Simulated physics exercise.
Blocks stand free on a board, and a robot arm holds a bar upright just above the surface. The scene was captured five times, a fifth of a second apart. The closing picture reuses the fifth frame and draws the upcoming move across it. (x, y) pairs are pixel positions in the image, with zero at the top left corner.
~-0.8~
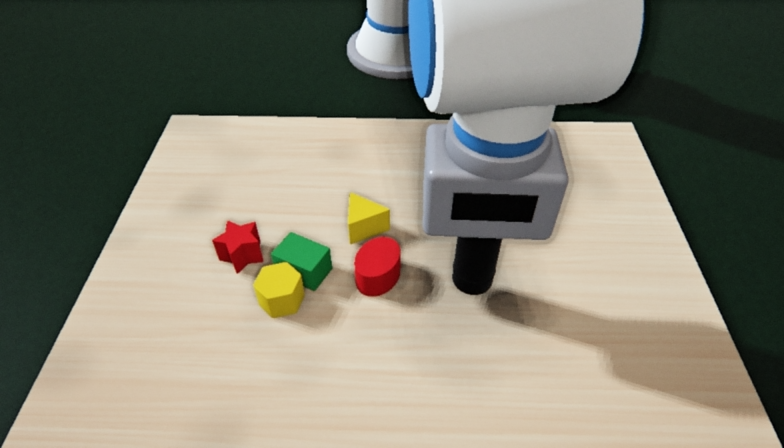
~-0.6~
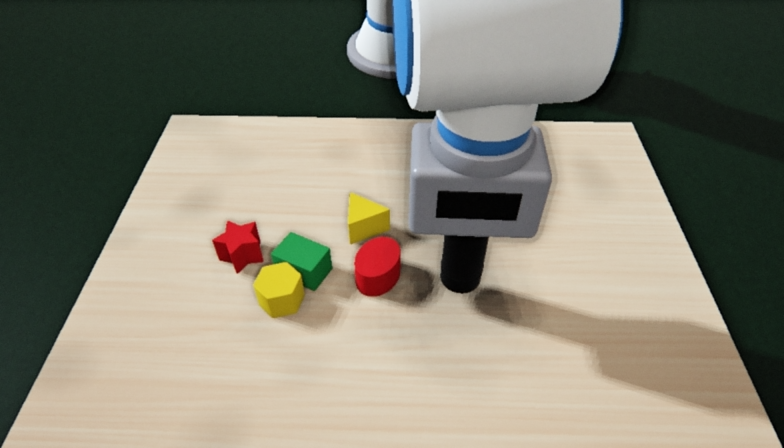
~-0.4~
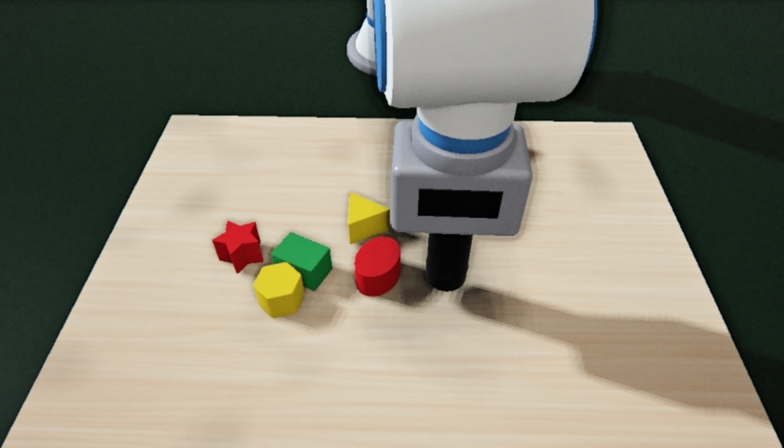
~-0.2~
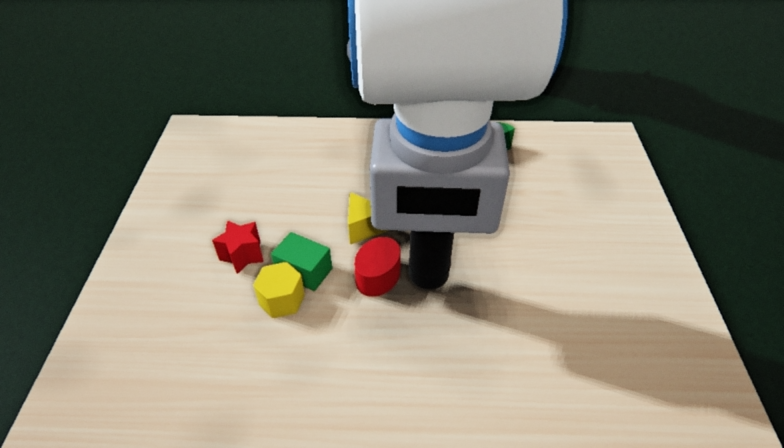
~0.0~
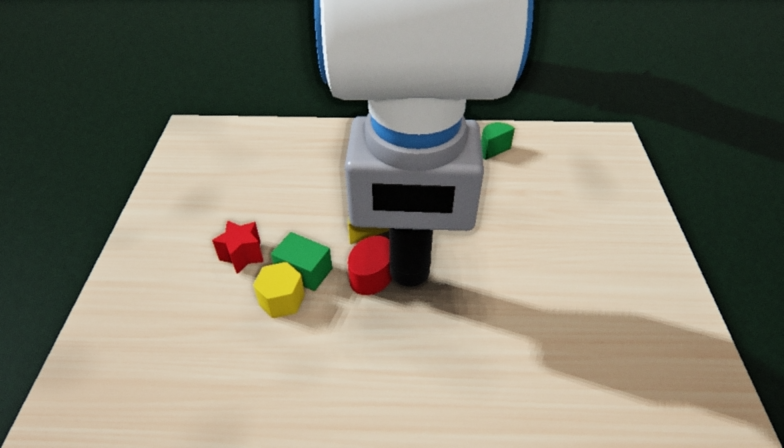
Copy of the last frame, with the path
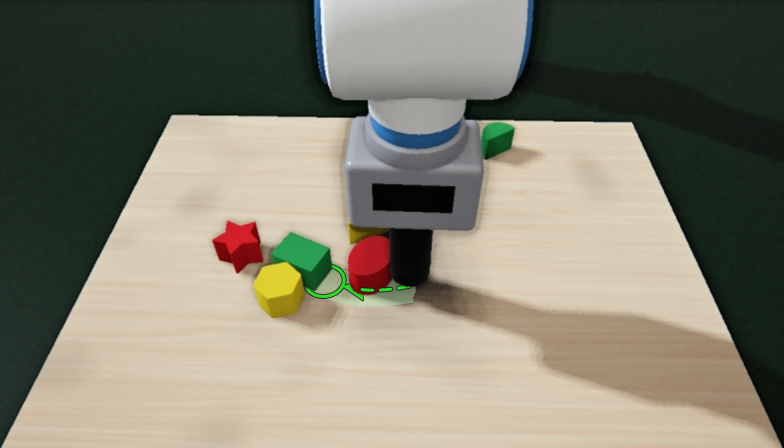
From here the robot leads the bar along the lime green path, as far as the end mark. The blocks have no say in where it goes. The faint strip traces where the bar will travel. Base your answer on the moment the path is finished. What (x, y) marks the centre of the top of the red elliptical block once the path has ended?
I'd expect the centre of its top face to be at (323, 230).
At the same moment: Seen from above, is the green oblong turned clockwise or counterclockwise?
It goes round opposite to clock hands.
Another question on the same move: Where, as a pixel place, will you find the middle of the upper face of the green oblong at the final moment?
The top centre is at (272, 240).
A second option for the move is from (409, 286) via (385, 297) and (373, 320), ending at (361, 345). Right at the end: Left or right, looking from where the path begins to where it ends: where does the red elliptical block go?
Slides right.
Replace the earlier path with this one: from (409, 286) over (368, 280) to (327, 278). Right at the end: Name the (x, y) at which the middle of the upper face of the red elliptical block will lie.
The red elliptical block ends near (307, 232).
Drawn move, from (409, 286) via (380, 290) and (352, 288), ending at (325, 281).
On the path given first. Halfway along, bar at (364, 276); green oblong at (285, 245), turned 20° anticlockwise; red elliptical block at (336, 246), turned 40° clockwise.
At the end, bar at (323, 266); red star-shaped block at (229, 234), turned 15° clockwise; yellow hexagonal block still; green oblong at (272, 240), turned 50° anticlockwise; red elliptical block at (323, 230), turned 50° clockwise.
